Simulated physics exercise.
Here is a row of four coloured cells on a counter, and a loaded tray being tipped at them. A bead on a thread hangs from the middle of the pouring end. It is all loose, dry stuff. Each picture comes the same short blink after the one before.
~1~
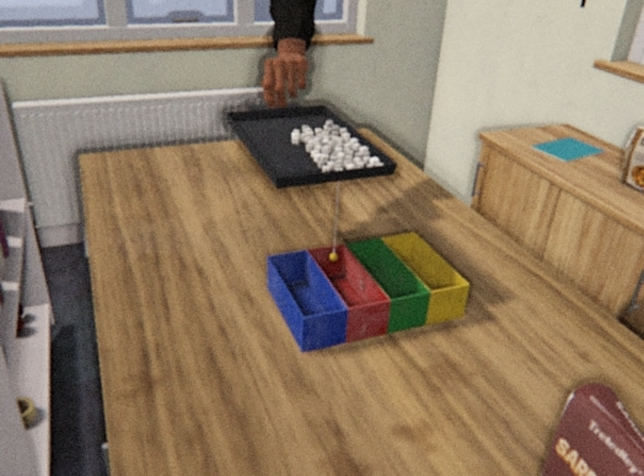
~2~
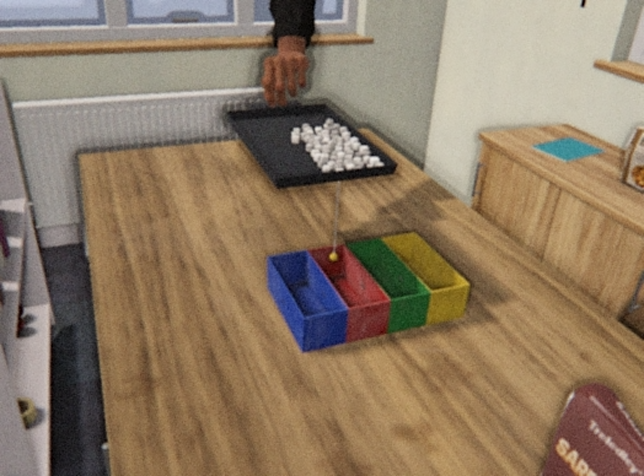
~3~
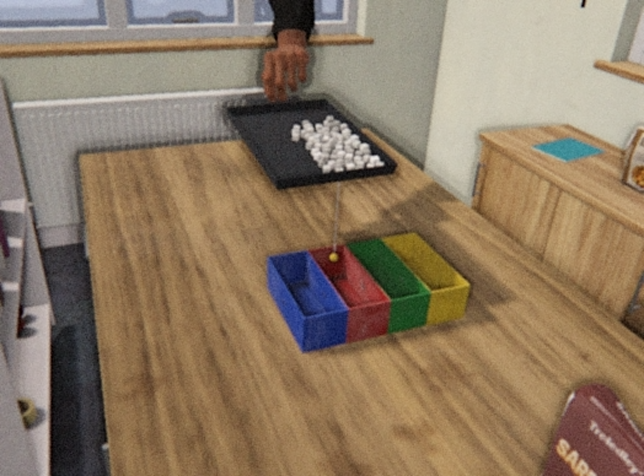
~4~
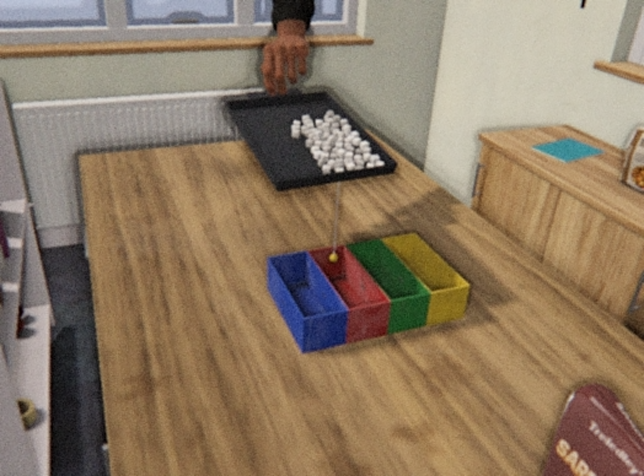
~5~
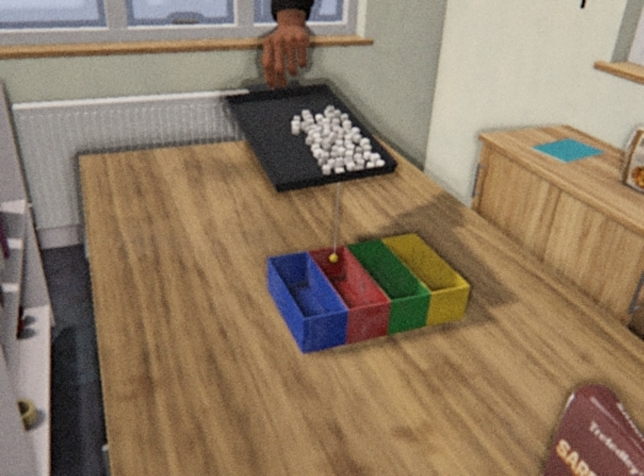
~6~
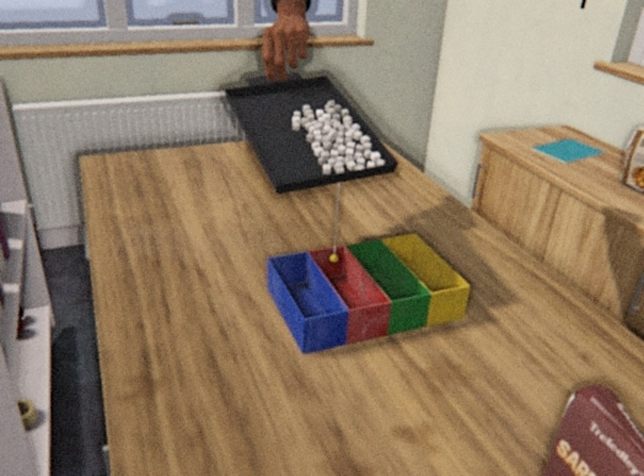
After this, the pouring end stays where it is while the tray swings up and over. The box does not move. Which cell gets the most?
Fullest: The blue cell.
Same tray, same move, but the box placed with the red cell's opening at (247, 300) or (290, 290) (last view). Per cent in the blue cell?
Roughly 0 per cent, and 10 per cent.
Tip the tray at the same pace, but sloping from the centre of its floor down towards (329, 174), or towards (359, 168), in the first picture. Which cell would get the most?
One: The red cell. Two: The green cell.
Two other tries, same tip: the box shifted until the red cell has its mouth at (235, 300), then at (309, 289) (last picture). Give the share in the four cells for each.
First some 80, then 100 per cent.
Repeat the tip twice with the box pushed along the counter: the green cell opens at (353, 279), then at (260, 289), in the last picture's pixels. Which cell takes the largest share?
First the red one, then the cell in yellow.
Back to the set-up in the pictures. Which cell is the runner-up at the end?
In second place: The red cell.
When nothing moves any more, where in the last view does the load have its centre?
Near (318, 329).
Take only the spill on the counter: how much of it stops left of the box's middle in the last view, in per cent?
Close to 80 per cent.
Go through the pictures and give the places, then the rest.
In the first frame, corners of the pouring end at (277, 177) and (395, 163), level; middle of the load at (331, 148), sugar cubes; bead on its thread at (334, 257); blue cell at (325, 327); red cell at (368, 318); green cell at (409, 310); yellow cell at (448, 301).
In the second frame, corners of the pouring end at (278, 177) and (395, 163), level; middle of the load at (331, 147).
In the third frame, corners of the pouring end at (278, 178) and (395, 163), tipped barely, lowest at the left corner; middle of the load at (331, 145).
In the fourth frame, corners of the pouring end at (277, 180) and (395, 163), tipped a little, lowest at the left corner; middle of the load at (331, 143).
In the fifth frame, corners of the pouring end at (277, 182) and (395, 162), tipped a little, lowest at the left corner; middle of the load at (332, 140).
In the sixth frame, corners of the pouring end at (278, 184) and (396, 162), tipped a little, lowest at the left corner; middle of the load at (332, 137); blue cell at (325, 329); red cell at (369, 320); green cell at (409, 311); yellow cell at (448, 303).
Soon, tray tipped steeply; all on the tray.
A while on, tray tipped right over; all on the tray.
Towards the end, tray tipped past a quarter turn; about half in the blue cell; about a quarter in the red cell; about a third falling or outside the box.
Finally, tray tipped past a quarter turn; about half in the blue cell; about a quarter in the red cell; none in the green cell; none in the yellow cell; about a third outside the box.
